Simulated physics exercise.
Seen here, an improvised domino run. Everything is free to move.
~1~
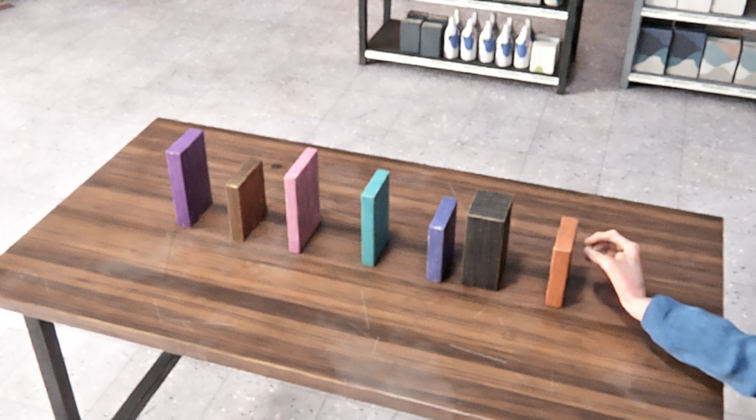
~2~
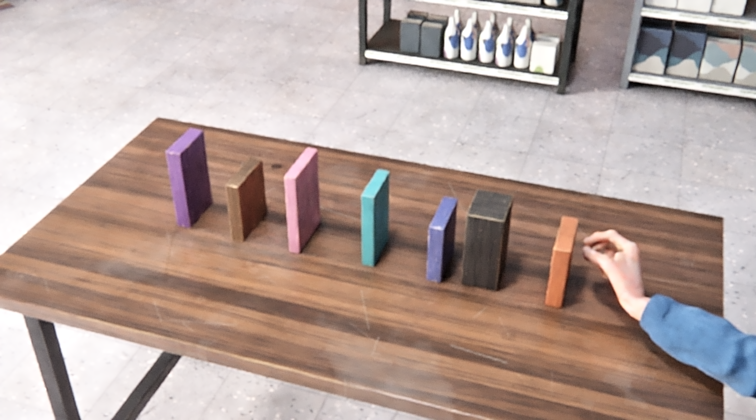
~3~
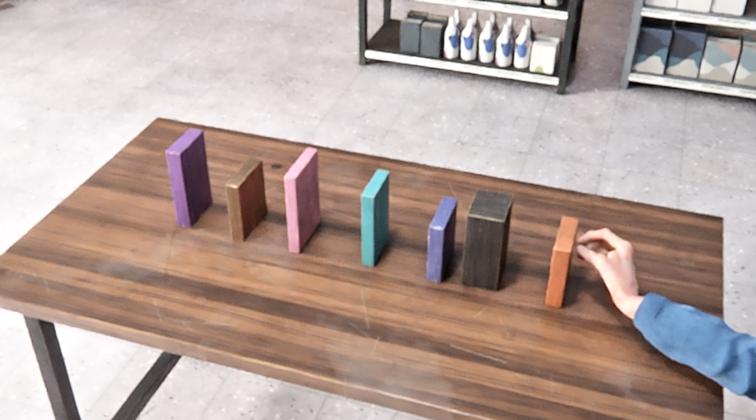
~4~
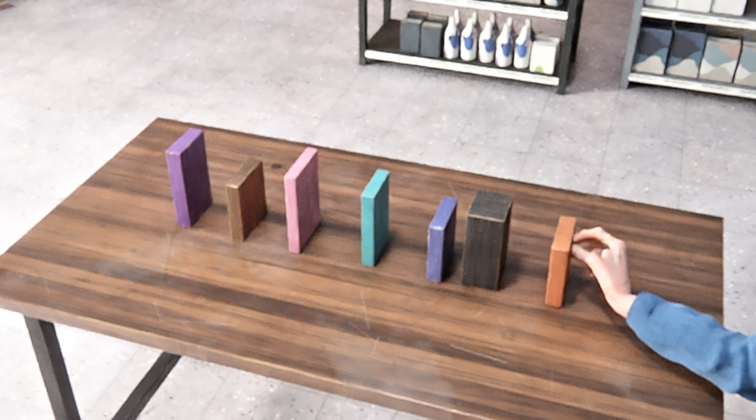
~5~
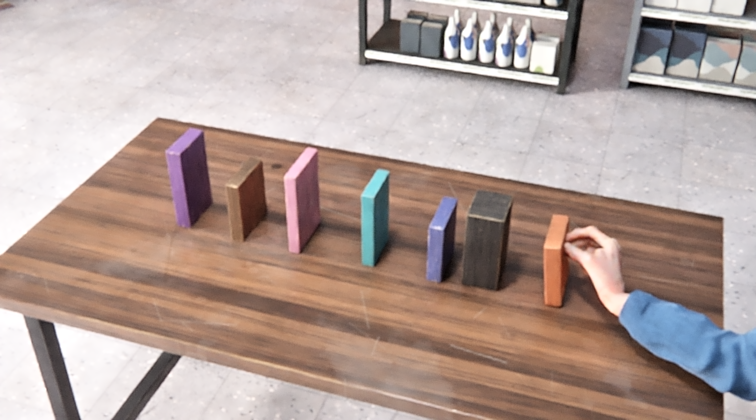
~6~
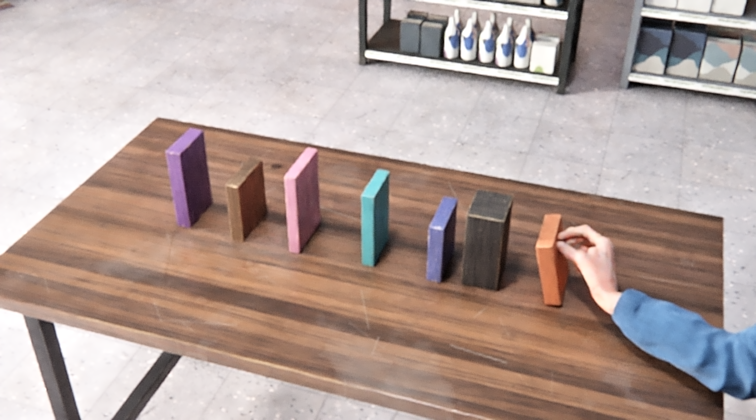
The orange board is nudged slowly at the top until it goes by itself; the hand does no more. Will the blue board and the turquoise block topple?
The blue board keeps standing; the turquoise block keeps standing.
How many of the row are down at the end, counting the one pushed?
1 of them.
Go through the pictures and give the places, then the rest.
The first picture shows blue board (442, 239); turquoise block (376, 218).
The second picture shows black block (487, 240); brown board (247, 199).
The third picture shows pink board (303, 201); black block (487, 241).
The fourth picture shows orange board 2° over; brown board (247, 199); pink board (303, 201).
The fifth picture shows orange board 8° over; black block (487, 241); brown board (247, 199).
The sixth picture shows orange board 14° over; blue board (442, 239); turquoise block (376, 218).
Then, 0.20 s on from there, orange board 42° over.
Then, 0.50 s on from there, orange board 90° over.
Then, 0.70 s on from there, blue board resting near (442, 239); turquoise block resting near (376, 218).
In the end, all 5 unmoved. At the end, from the last picture's camera, blue board near (442, 239), turquoise block near (376, 218).
